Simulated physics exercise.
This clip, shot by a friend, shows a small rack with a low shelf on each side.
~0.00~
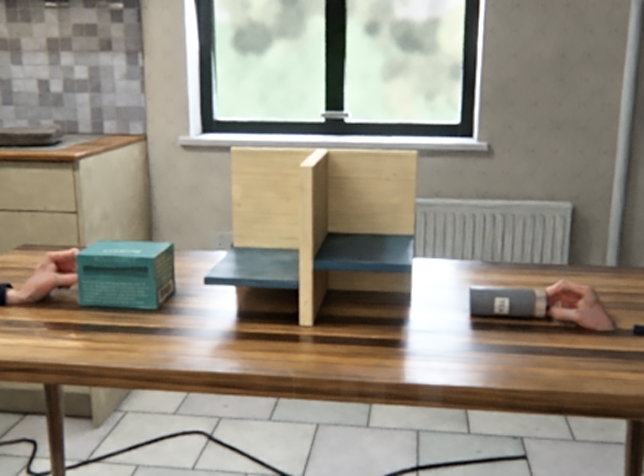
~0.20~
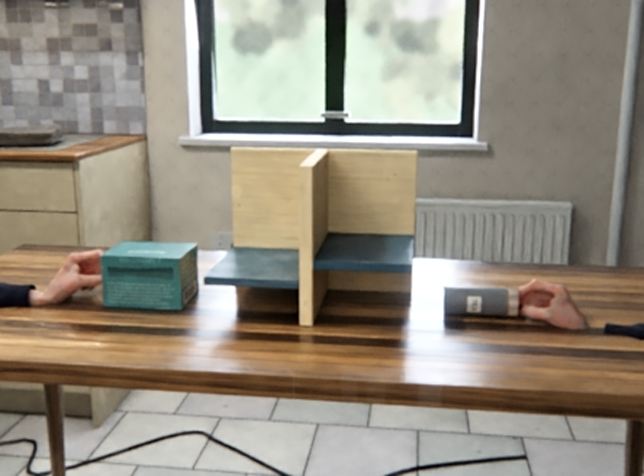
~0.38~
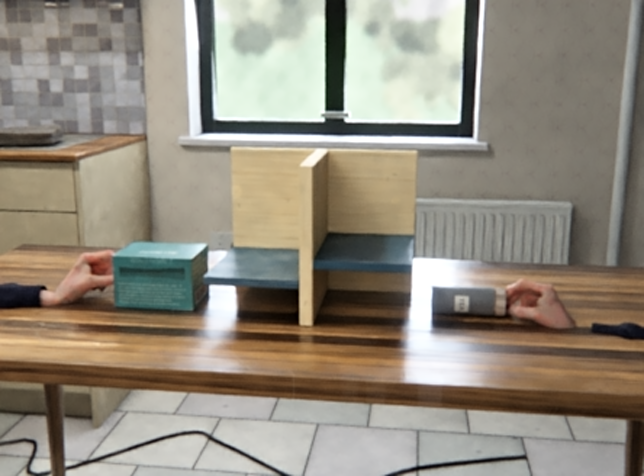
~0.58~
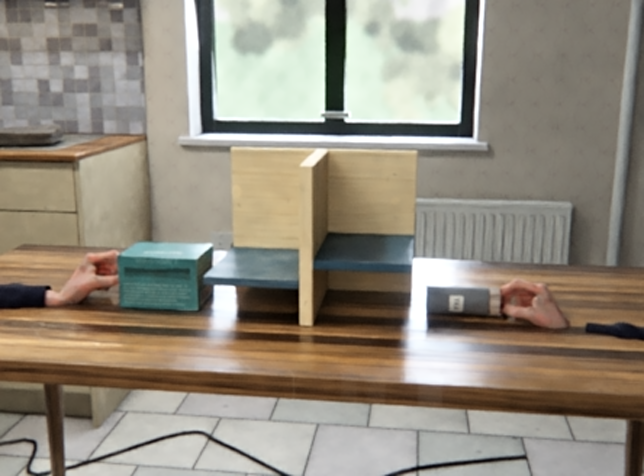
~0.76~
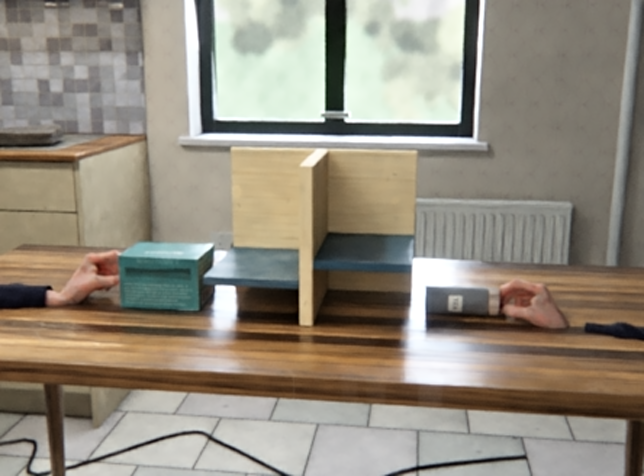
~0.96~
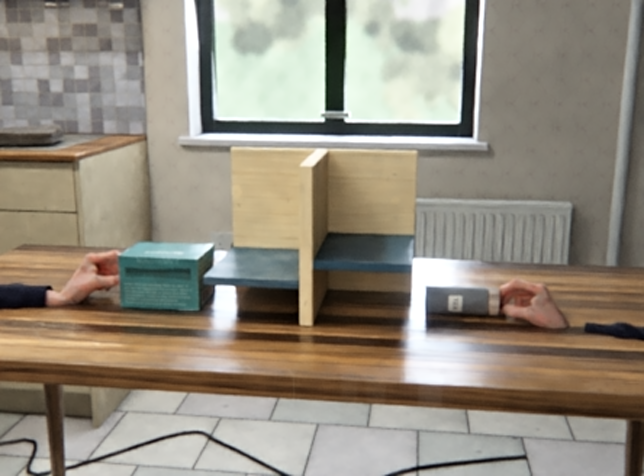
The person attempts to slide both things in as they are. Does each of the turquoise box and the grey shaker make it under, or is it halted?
My prediction: The turquoise box ends up stuck outside; the grey shaker ends up underneath.
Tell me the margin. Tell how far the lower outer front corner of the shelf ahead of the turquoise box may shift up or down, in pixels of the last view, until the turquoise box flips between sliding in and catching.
20 pixels up.
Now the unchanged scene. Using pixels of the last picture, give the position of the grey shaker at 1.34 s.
At about (431, 299).
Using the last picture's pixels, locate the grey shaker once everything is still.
Resting spot: Approximately (372, 296).
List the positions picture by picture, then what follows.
Hands sliding the things forward; turquoise box (128, 273); grey shaker (507, 302); shelf (315, 233), in the first picture.
Hands sliding the things forward; grey shaker (480, 301); shelf (315, 233), in the second picture.
Hands sliding the things forward; turquoise box (162, 275); shelf (315, 233), in the third picture.
Hands sliding the things forward; grey shaker (462, 300); shelf (315, 233), in the fourth picture.
Hands sliding the things forward; turquoise box (168, 275); shelf (315, 233), in the fifth picture.
Hands sliding the things forward; turquoise box (169, 275); grey shaker (461, 300); shelf (315, 233), in the sixth picture.
After 1.34 s, turquoise box stopped at the opening near (180, 275); grey shaker sliding up to the opening near (431, 299).
In the end (2.2 s), the turquoise box stops at the shelf, near (180, 275); the grey shaker goes under, near (372, 296).
